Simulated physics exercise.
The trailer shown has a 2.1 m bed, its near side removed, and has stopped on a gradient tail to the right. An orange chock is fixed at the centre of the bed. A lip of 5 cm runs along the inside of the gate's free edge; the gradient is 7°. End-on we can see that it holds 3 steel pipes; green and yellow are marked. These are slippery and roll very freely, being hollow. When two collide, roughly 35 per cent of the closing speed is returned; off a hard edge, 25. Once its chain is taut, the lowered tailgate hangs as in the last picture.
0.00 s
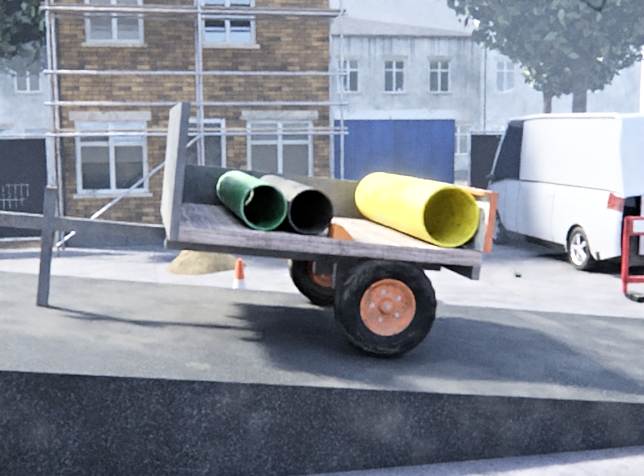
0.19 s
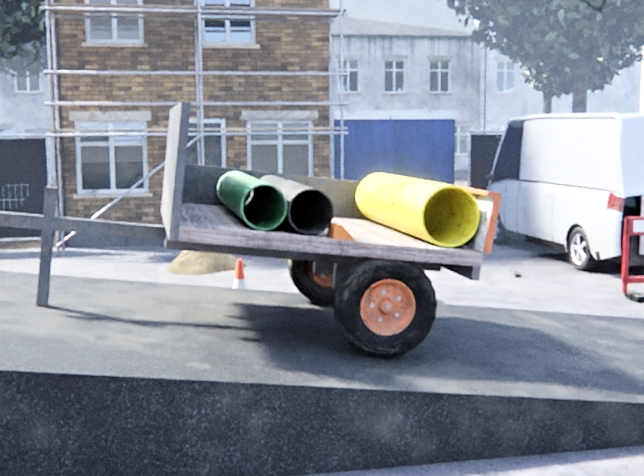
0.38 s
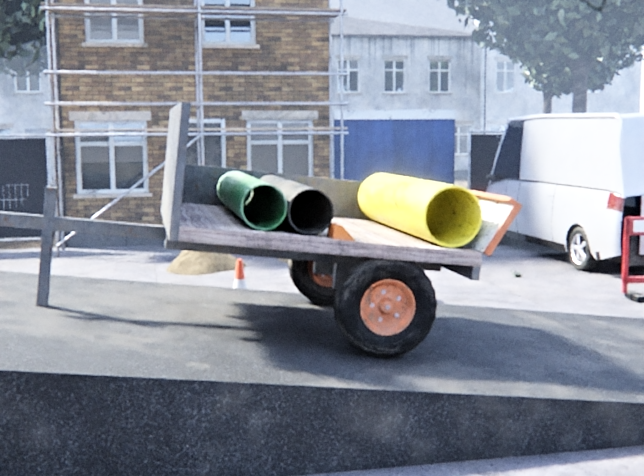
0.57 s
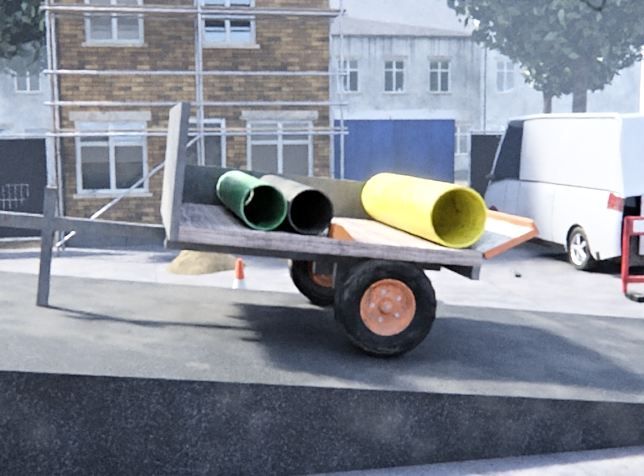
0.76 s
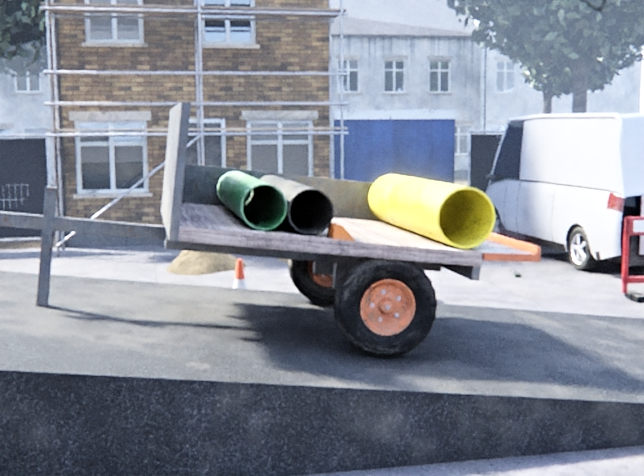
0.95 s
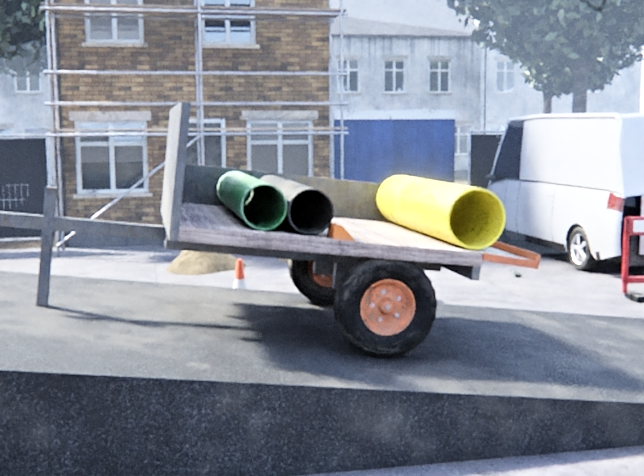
On a street beside a scaffolded brick house, a trailer holding green, black and yellow pipes stands on a slope near a parked white van. The orange tailgate at its right end swings down from upright to slightly below level, while the yellow pipe shifts gradually rightward and the other two stay still.
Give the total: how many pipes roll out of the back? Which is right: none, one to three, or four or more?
The right one is one to three.
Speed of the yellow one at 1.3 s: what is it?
0.8 m/s, roughly.
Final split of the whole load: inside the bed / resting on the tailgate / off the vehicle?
The numbers run 2, 0, 1 in that sequence.
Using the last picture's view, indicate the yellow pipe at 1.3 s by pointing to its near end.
I'd put it somewhere around (503, 223) in that view.
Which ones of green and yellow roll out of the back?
Green: Held. Yellow: Away.
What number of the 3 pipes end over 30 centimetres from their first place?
The count is 1.
After 1.3 s, green is on the bed, 155 cm short of the hinge; yellow is on the gate, 20 cm past the hinge, rolling right; 0 out so far.
After 1.6 s, yellow is on the gate, 35 cm past the hinge, rolling right; no change for green; 0 out so far.
After 1.9 s, yellow is dropping off the gate; no change for green; 1 out so far.
At rest (3.8 s), green is on the bed, 155 cm short of the hinge; yellow is out on the ground; 1 out so far.
